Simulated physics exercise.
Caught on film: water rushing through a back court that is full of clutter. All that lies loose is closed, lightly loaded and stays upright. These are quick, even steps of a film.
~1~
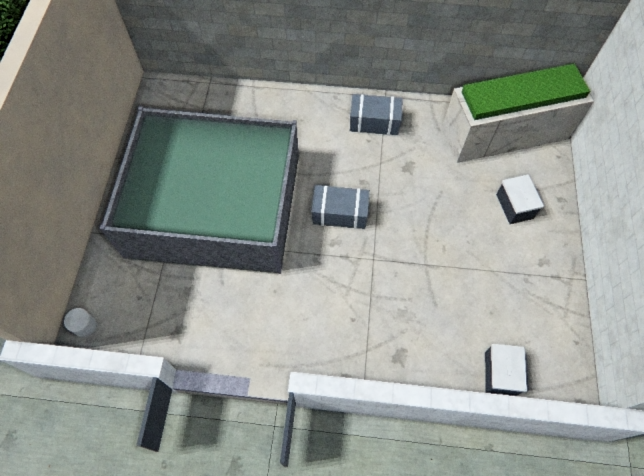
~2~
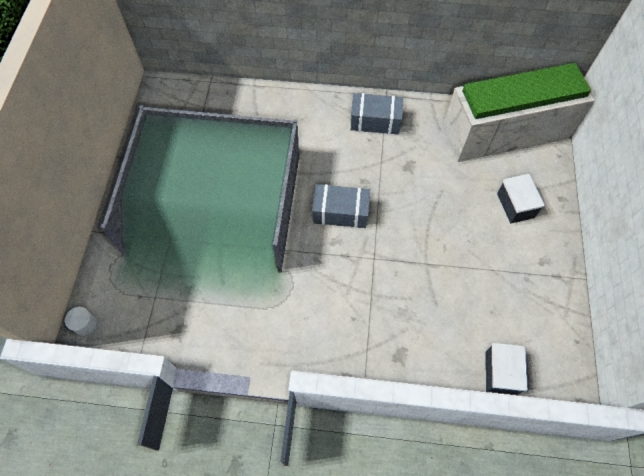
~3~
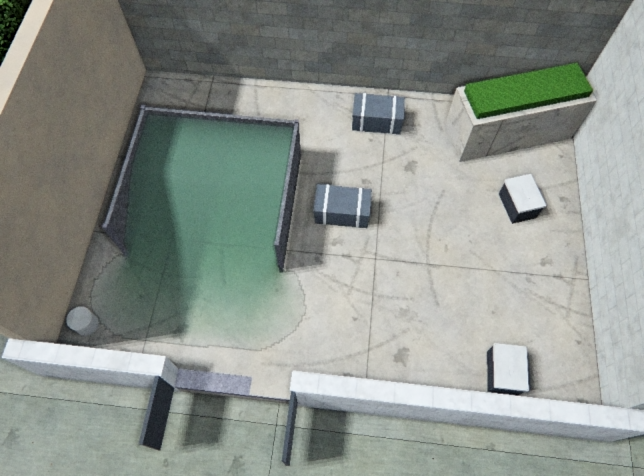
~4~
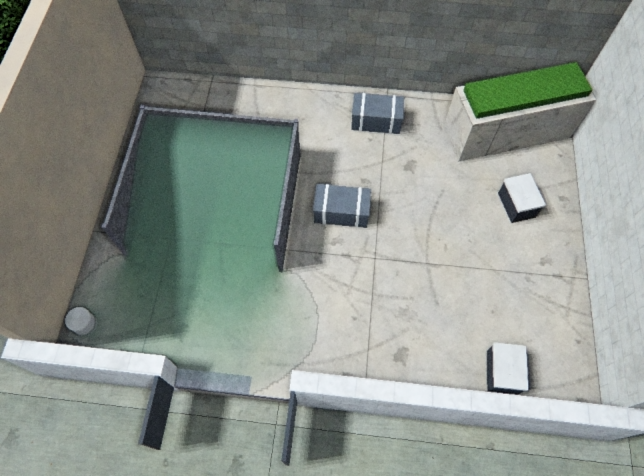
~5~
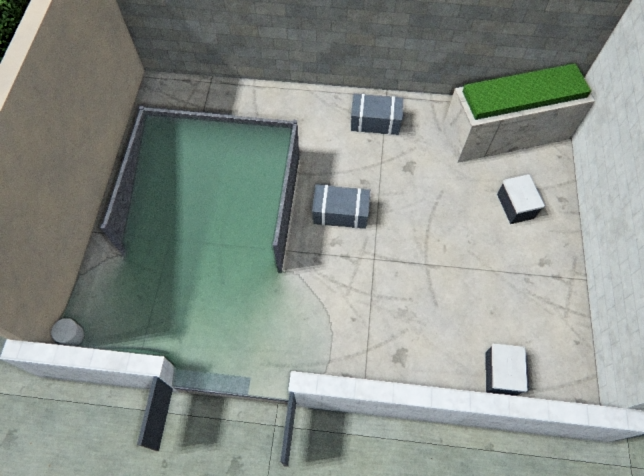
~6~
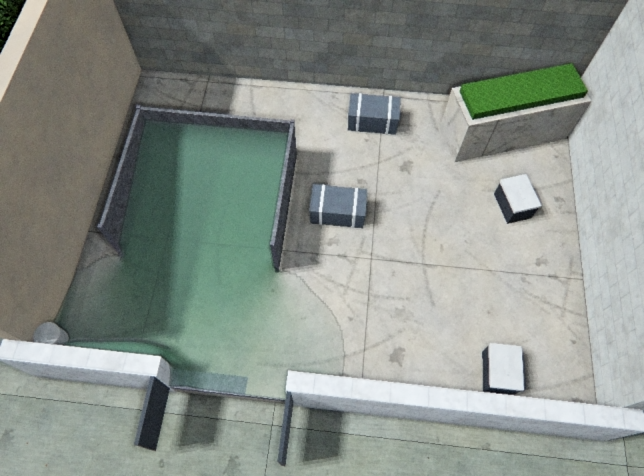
To begin with, greenish water fills a dark-walled tank in a walled court with scattered boxes and a grass-topped planter. The tank's near wall disappears and water spreads across the floor toward the doorway gap; then the grey pail at lower left drifts left and nearer the front wall, while the boxes stay put.
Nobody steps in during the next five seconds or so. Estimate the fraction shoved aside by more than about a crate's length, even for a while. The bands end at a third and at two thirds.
Share: Between one and two thirds.
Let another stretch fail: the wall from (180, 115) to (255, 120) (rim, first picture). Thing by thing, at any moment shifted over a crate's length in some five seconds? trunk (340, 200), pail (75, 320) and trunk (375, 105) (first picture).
One after the other: Never so far, yes, yes.
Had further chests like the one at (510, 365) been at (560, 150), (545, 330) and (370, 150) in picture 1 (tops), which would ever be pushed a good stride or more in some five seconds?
One after the other: Never so far, that far or more, under that.
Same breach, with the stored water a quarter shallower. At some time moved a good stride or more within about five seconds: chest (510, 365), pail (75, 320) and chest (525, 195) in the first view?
In that order: Shifted that much, pushed that far, less than that.
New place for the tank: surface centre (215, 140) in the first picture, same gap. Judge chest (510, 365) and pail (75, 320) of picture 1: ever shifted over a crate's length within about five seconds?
In that order: That far or more, pushed that far.
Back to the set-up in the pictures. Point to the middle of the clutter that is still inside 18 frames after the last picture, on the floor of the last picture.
Near (385, 186).
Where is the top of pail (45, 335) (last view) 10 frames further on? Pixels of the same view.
Around (116, 167).
A moment on, 0 of 5 are well off their spots; 1 afloat.
Next, 1 of 5 are well off their spots; 1 afloat.
Later, 2 of 5 are well off their spots; 2 afloat.
In the end, 2 of 5 are well off their spots, and 2 have been at some point; 2 afloat.
